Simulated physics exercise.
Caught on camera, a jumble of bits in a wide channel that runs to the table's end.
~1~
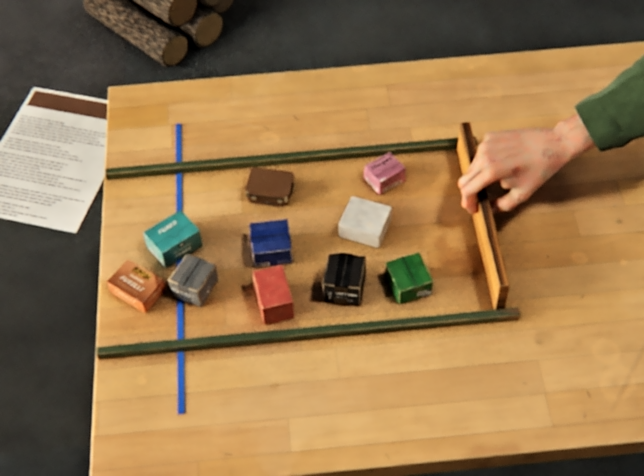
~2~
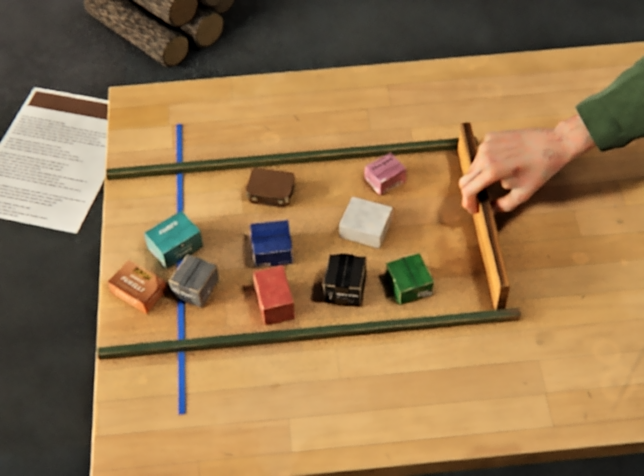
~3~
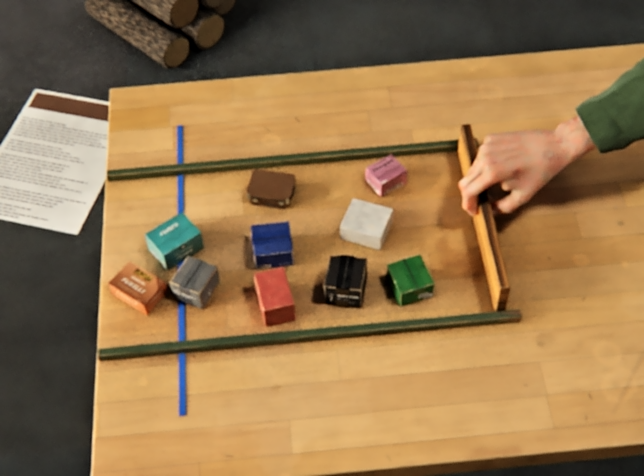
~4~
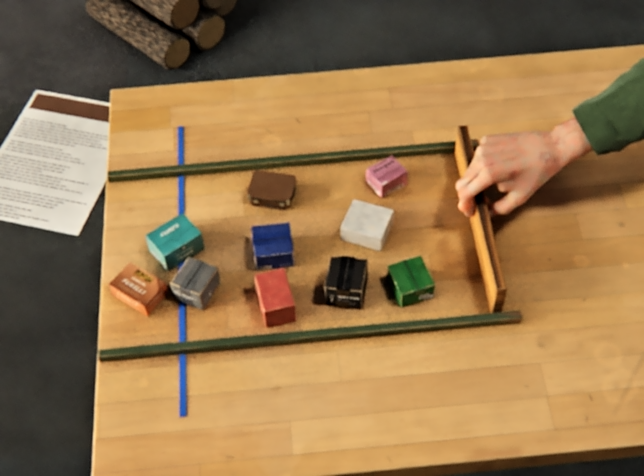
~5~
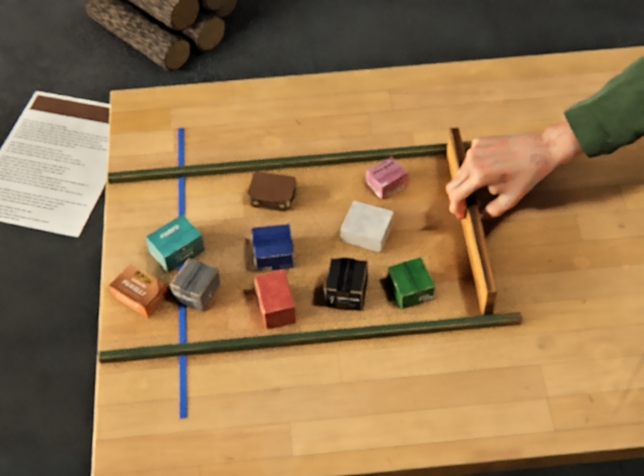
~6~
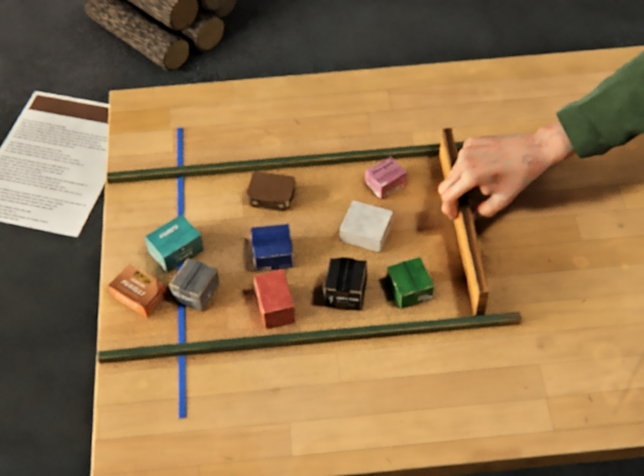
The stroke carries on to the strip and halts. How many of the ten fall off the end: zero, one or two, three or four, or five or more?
In the end the number that fall off is three or four.
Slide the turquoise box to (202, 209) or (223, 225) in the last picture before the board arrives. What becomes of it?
Place by place, it remains up; holds on.
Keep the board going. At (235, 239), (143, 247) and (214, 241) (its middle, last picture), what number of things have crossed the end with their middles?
Place by place, 1, 6 and 1.
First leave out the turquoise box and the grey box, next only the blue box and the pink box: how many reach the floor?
Fallen: 2, and 2 in the other try.
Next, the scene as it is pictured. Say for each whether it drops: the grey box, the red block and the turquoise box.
The grey box is lost; the red block comes down; the turquoise box comes down.
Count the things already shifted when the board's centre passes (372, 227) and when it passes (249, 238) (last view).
At the one place 4, at the other 10.
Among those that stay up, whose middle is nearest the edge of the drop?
The blue box.
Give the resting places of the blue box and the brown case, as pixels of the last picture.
The blue box stops around (116, 263); the brown case around (141, 220).
Soon after, none off yet; orange box at rest near (138, 290); turquoise box at rest near (175, 243); grey box at rest near (195, 285).
Then, none off yet; orange box moved about its own width near (110, 284); turquoise box moved a little near (160, 242); grey box moved about its own width near (159, 279).
At rest, the number that fall off is three or four; fallen, red block, grey box, turquoise box and orange box.
